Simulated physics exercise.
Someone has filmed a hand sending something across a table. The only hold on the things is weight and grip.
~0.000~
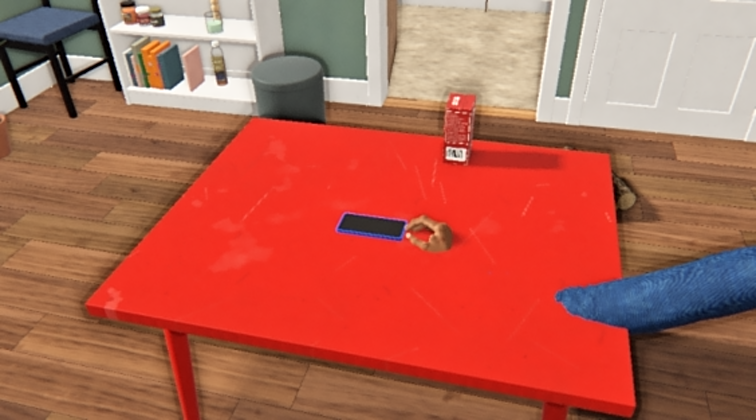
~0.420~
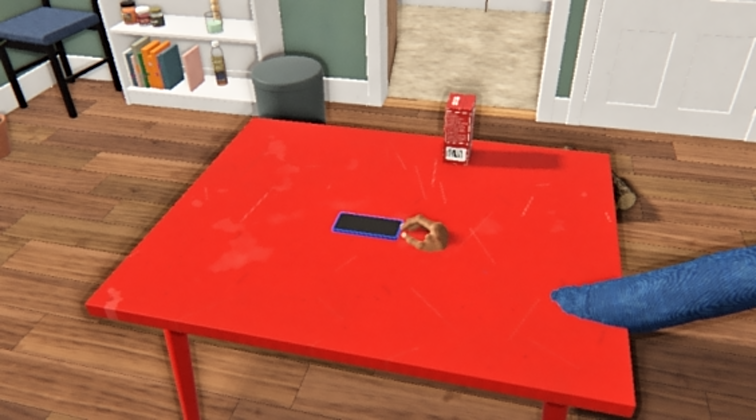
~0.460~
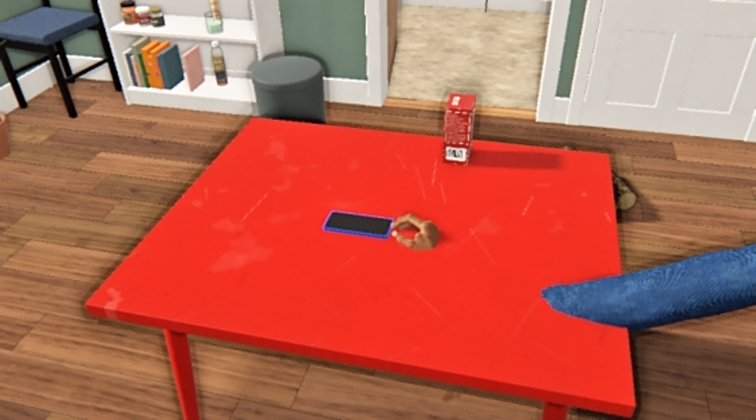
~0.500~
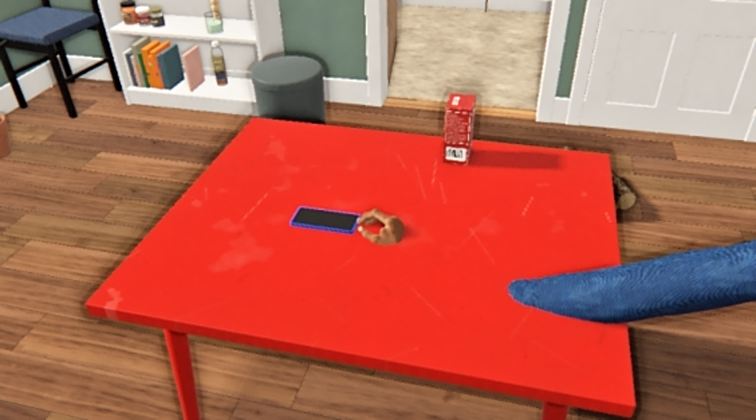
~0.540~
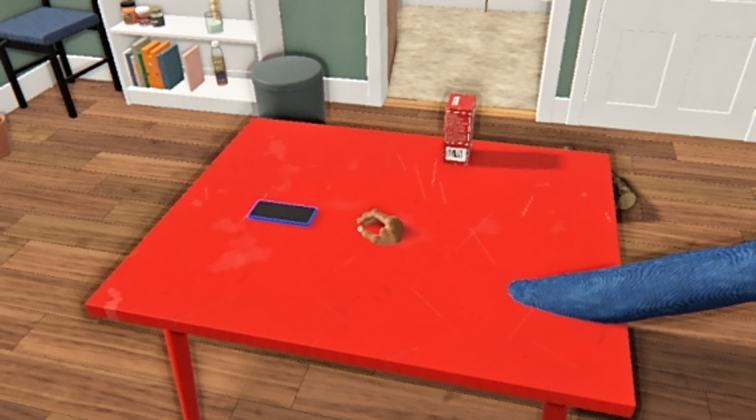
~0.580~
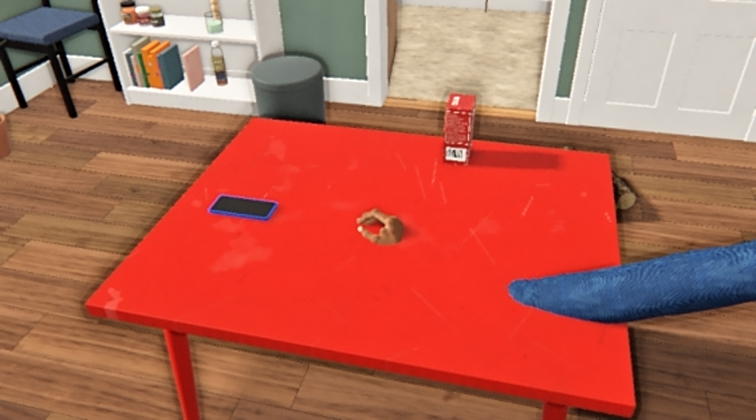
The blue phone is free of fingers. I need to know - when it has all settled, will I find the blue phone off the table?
Yes, most likely it is no longer on the table.
After 0.68 s, blue phone now off the table.
After 0.88 s, things are still on the move.
After 1.08 s, as before.
In the end (1.3 s), off the table, blue phone.
